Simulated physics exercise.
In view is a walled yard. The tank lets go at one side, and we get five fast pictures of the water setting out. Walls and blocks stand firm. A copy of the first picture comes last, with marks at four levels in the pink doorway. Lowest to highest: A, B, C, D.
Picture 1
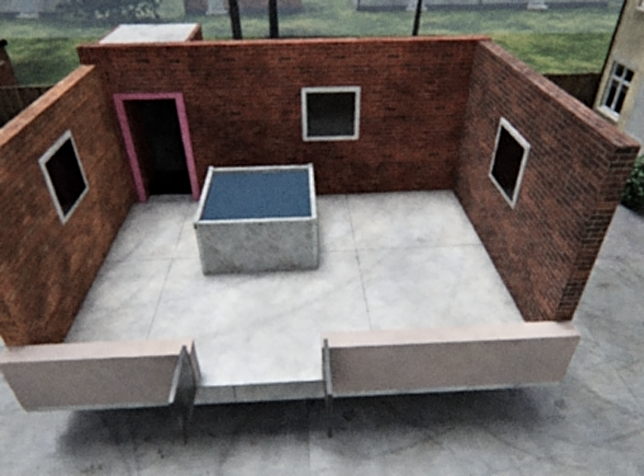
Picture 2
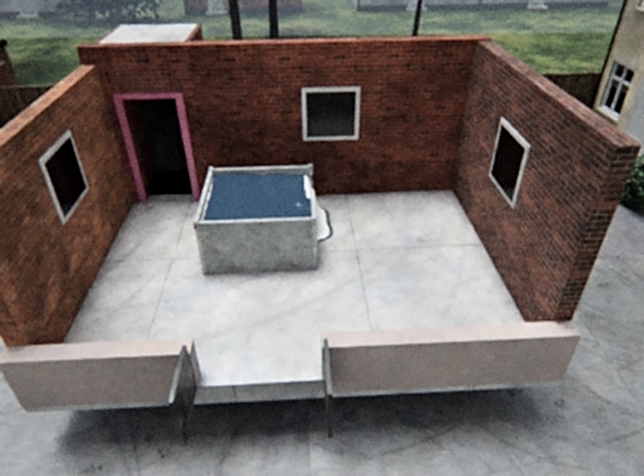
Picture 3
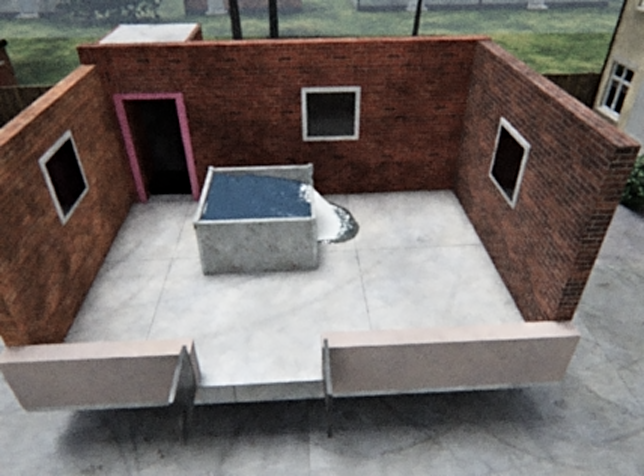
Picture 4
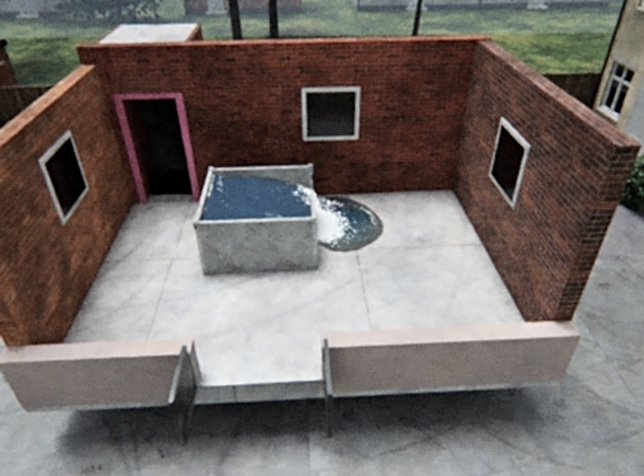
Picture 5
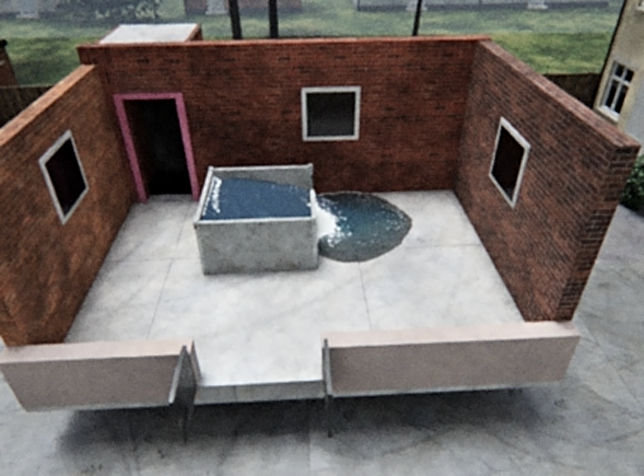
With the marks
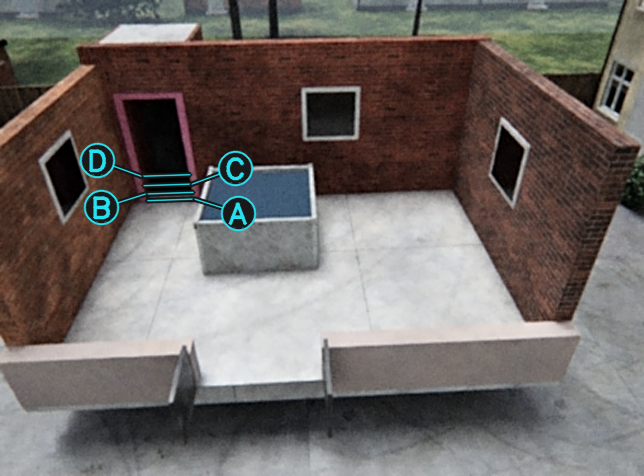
Water pouring from the right side of a raised concrete tank, spreading in a widening pool across a brick-walled yard's pale floor.
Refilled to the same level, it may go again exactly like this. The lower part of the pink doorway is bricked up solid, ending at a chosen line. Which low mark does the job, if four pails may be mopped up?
The answer is mark B.
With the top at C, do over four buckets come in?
No, not at all.
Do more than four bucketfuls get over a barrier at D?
No, not at all.
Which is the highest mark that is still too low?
It is A.
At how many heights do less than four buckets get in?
Three of them.
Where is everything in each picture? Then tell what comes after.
Water in the tank at rest, its middle at (259, 196); foot of the pink doorway at (171, 201); open gate at (257, 332), in the first picture.
In the second picture, 1 % of the ground under water, visible out to (325, 230).
In the third picture, 3 % of the ground under water, visible out to (350, 236).
In the fourth picture, 7 % of the ground under water, visible out to (379, 224).
In the fifth picture, 12 % of the ground under water, visible out to (408, 221).
In cyan, A at (171, 199); B at (169, 193); C at (167, 184); D at (165, 175); from the bottom up A, B, C, D.
With A, about 13 bucketfuls get in.
With B, nothing gets over.
With C, nothing gets over.
With D, nothing gets over.
